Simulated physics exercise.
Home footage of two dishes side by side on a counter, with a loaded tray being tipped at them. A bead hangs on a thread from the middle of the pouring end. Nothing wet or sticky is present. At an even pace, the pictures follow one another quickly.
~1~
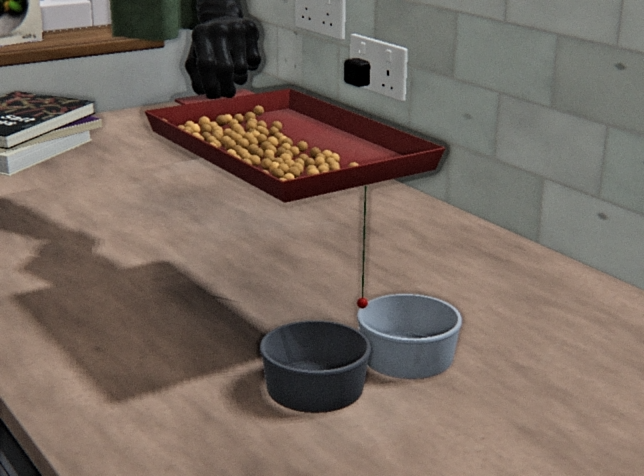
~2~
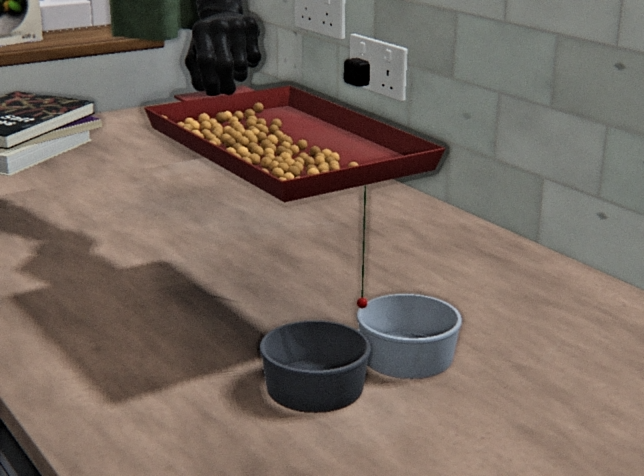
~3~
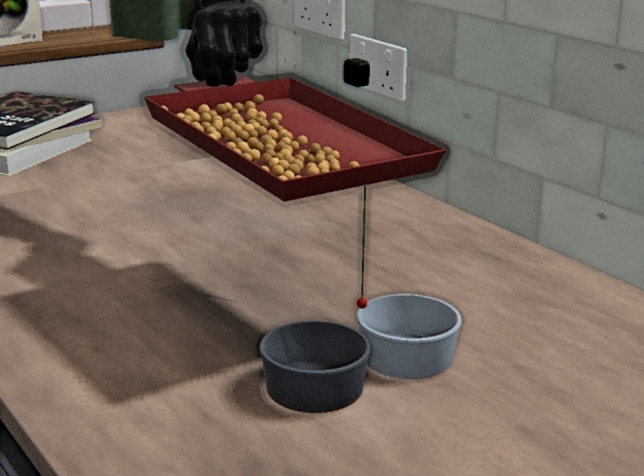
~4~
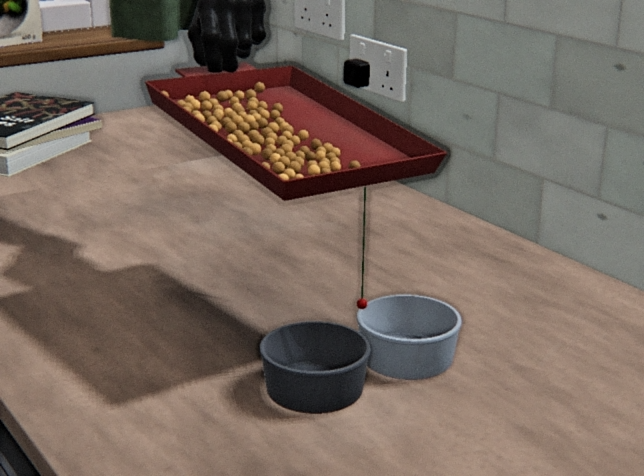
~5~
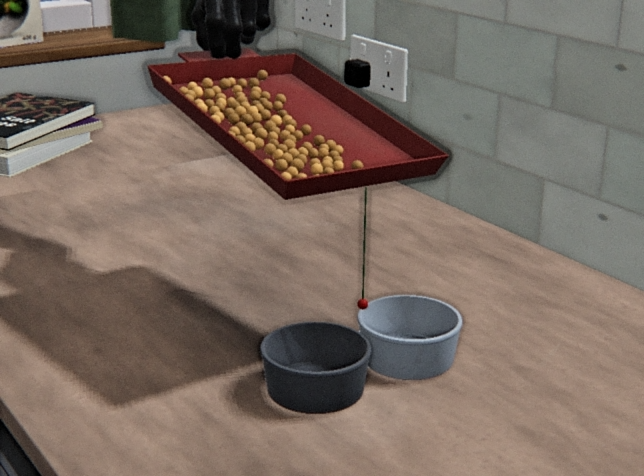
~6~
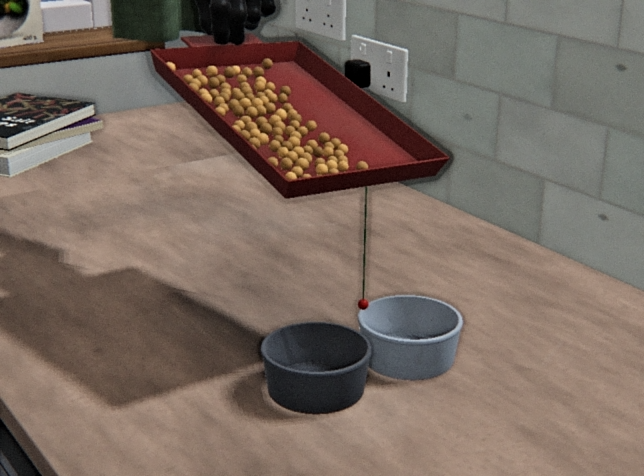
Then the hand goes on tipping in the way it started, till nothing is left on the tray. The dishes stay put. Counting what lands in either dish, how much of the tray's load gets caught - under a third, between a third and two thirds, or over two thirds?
Between them the dishes get between a third and two thirds of it.
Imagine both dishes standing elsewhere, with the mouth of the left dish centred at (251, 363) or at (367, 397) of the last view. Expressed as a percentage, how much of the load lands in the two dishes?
In turn 0 and 0 in a hundred.
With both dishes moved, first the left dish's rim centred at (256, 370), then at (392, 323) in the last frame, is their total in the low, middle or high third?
The earlier try, under a third; the later try, the middle third.
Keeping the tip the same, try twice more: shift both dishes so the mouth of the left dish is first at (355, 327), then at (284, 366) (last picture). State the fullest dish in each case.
Try one: The dish on the right-hand side; try two: The dish on the right-hand side.
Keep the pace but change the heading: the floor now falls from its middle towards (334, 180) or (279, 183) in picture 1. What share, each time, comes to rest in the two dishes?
Respectively 60 % and 80 %.
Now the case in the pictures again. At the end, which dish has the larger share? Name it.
Result - fuller dish: Right-side dish.
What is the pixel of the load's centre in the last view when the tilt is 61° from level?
Around (384, 163).
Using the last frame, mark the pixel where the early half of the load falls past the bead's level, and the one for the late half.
I'd say close to (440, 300) at first and close to (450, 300) later on.
Soon, tray tipped steeply; nearly all on the tray; a stray few outside both; a small part in the air.
A while on, tray tipped past a quarter turn; a stray few on the tray; about a third in the right dish; about a third outside both; about a quarter in the air.
Towards the end, tray tipped past a quarter turn; about half in the right dish; about half outside both.
Finally, tray tipped past a quarter turn; none in the left dish; about half in the right dish; about half outside both.
